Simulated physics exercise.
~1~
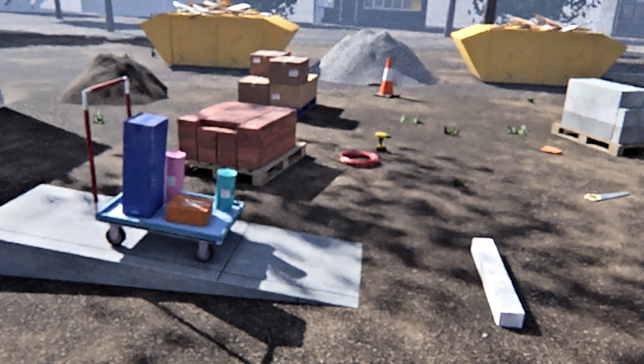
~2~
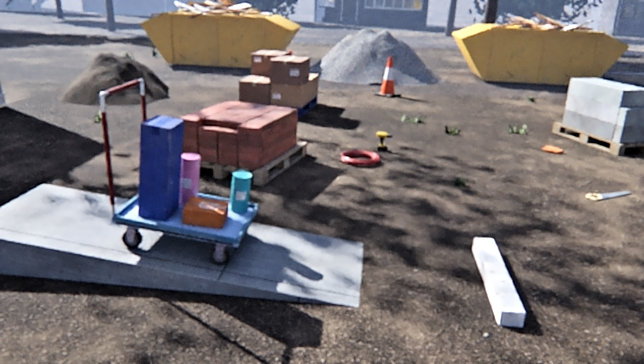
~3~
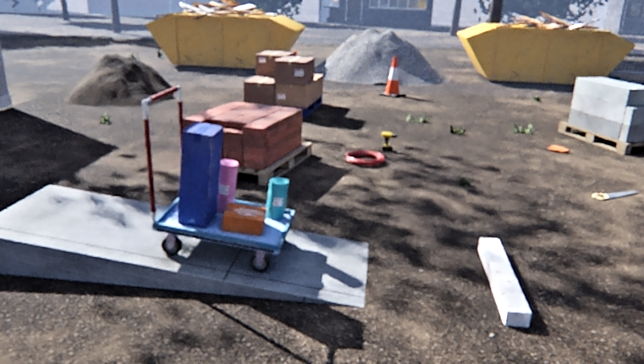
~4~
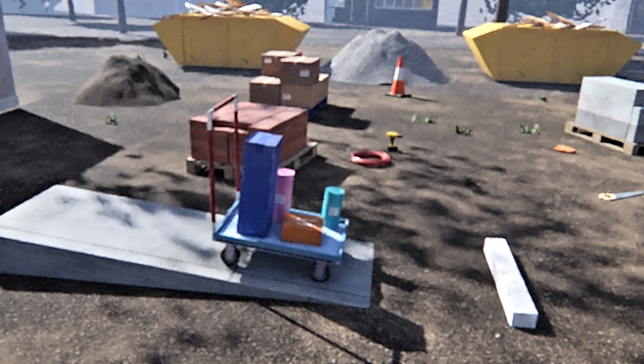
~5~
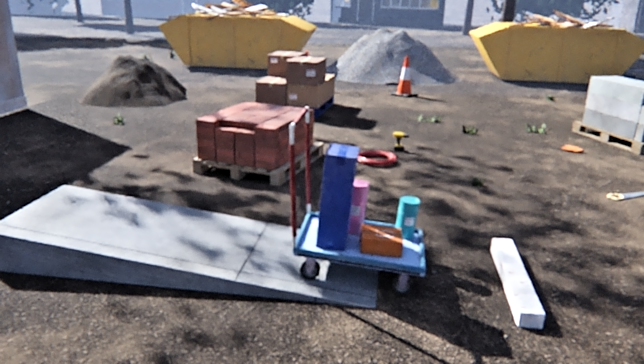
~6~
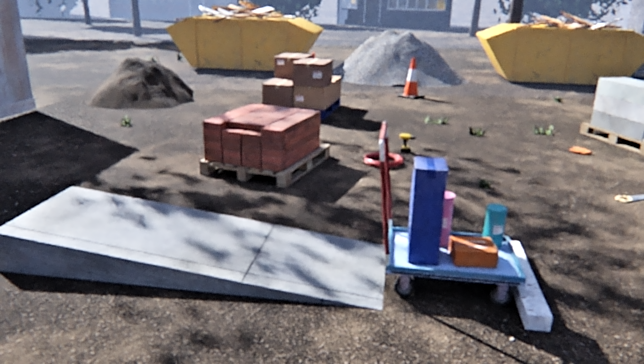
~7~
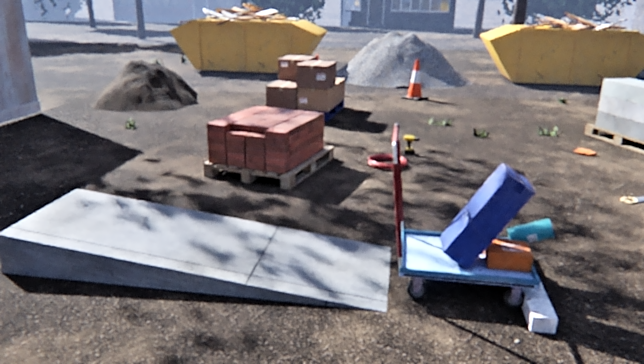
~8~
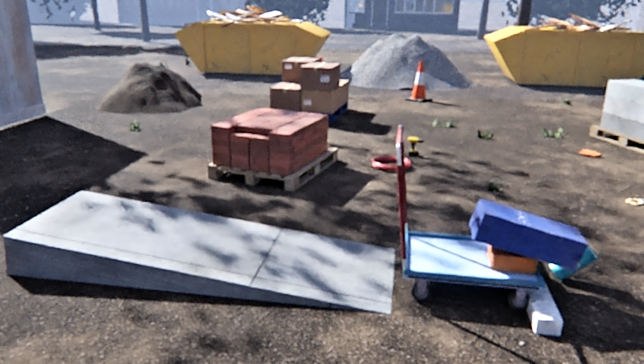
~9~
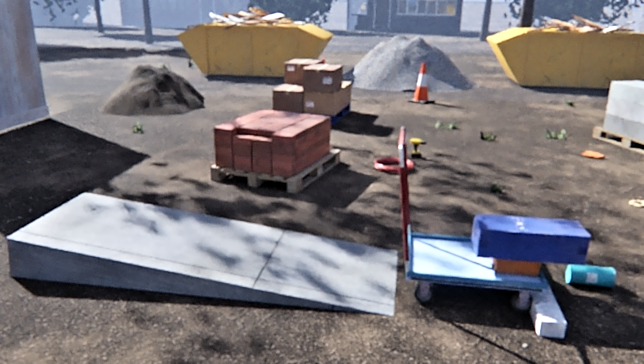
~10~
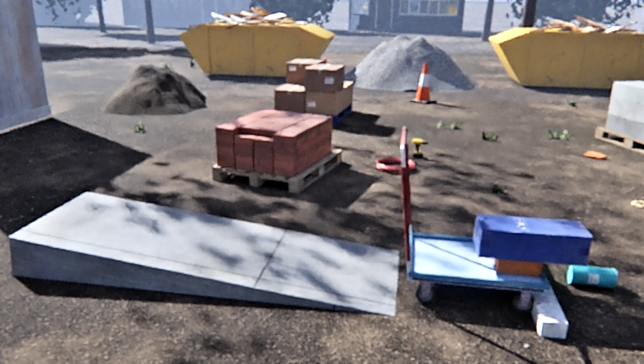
We see a loaded trolley roll rightward down a ramp and across flat ground to a white kerb, where it stops and its load pitches forward; the blue box ends lying across the orange parcel on the deck, and the turquoise canister rests on the ground beyond.
